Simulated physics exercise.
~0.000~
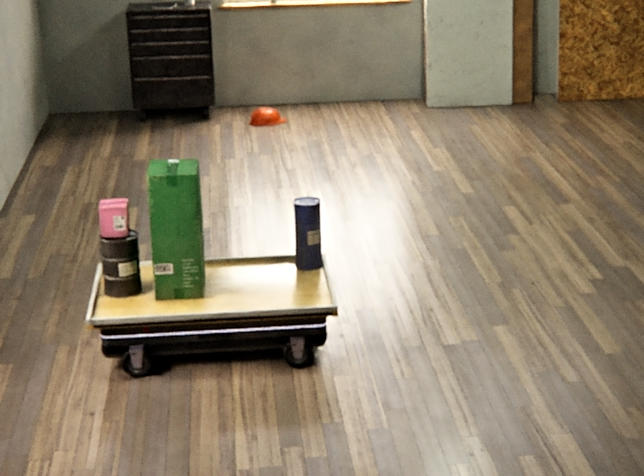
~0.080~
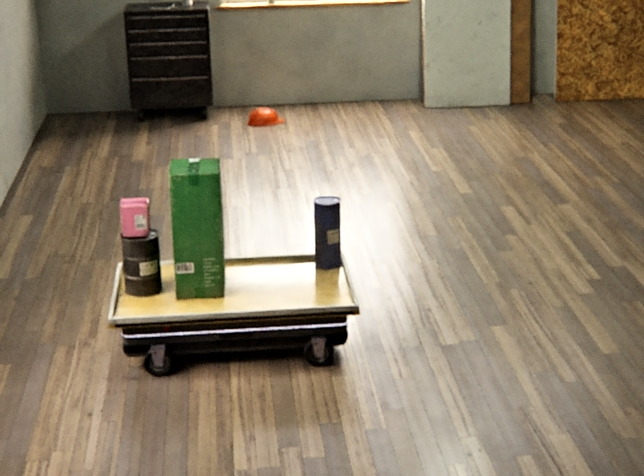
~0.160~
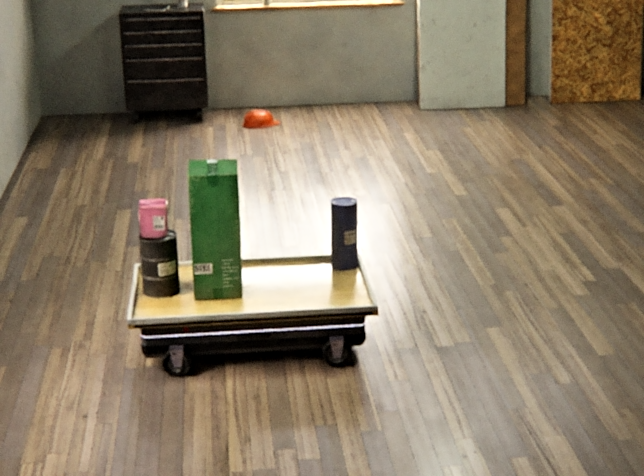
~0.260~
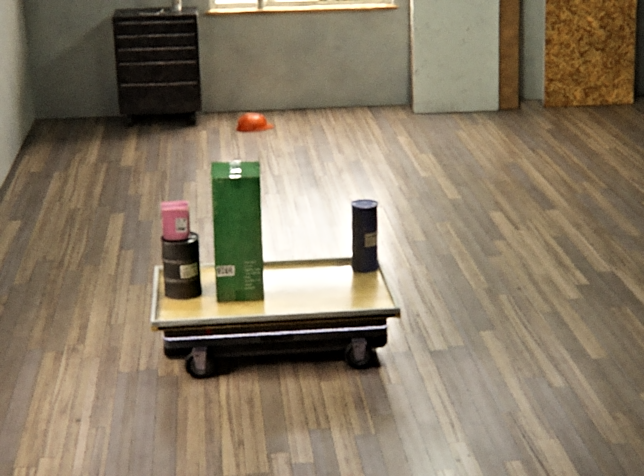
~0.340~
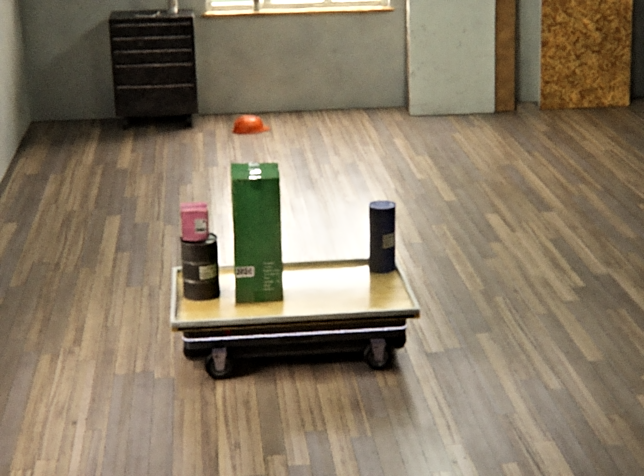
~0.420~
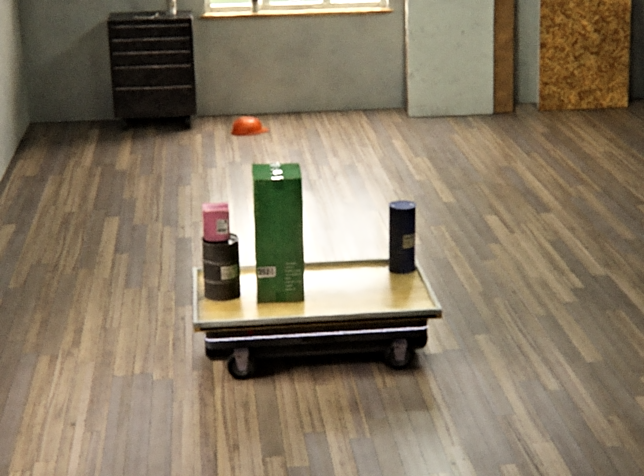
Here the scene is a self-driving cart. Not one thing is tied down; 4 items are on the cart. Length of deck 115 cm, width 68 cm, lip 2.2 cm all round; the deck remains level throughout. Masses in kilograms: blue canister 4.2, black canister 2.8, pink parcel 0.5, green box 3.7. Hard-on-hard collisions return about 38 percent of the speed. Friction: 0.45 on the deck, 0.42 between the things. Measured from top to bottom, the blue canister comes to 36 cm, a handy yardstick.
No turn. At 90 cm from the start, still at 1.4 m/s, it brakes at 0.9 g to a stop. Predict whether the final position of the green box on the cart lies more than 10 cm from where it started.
Most likely it travels too far.
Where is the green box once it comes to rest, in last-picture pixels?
It comes to rest near (455, 260).
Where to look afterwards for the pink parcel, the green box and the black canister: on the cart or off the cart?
Once it all settles, the pink parcel stays on its surface, the green box stays on its surface and the black canister stays on its surface.
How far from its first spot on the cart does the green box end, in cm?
Displacement: Approx. 50 cm.
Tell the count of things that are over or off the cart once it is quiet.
Total: 2.
After 0.82 s, cart 101 cm along, stopped; green box leaning 7° near (375, 225); blue canister leaning 16°; pink parcel slid 8 cm.
After 1.12 s, cart 101 cm along, stopped; blue canister now off the cart; green box leaning 32° near (404, 224); pink parcel slid 14 cm.
After 1.32 s, cart 101 cm along, stopped; green box leaning 57° near (432, 234); pink parcel slid 14 cm; black canister slid 10 cm.
After 1.62 s, cart 101 cm along, stopped; green box on its side near (455, 257); pink parcel slid 14 cm; black canister slid 10 cm.
At rest (2.1 s), off the cart, blue canister; tipped over on the cart, green box; not toppled but over 10 cm from the start, black canister and pink parcel. Seen from the same camera at the end, green box near (455, 260).
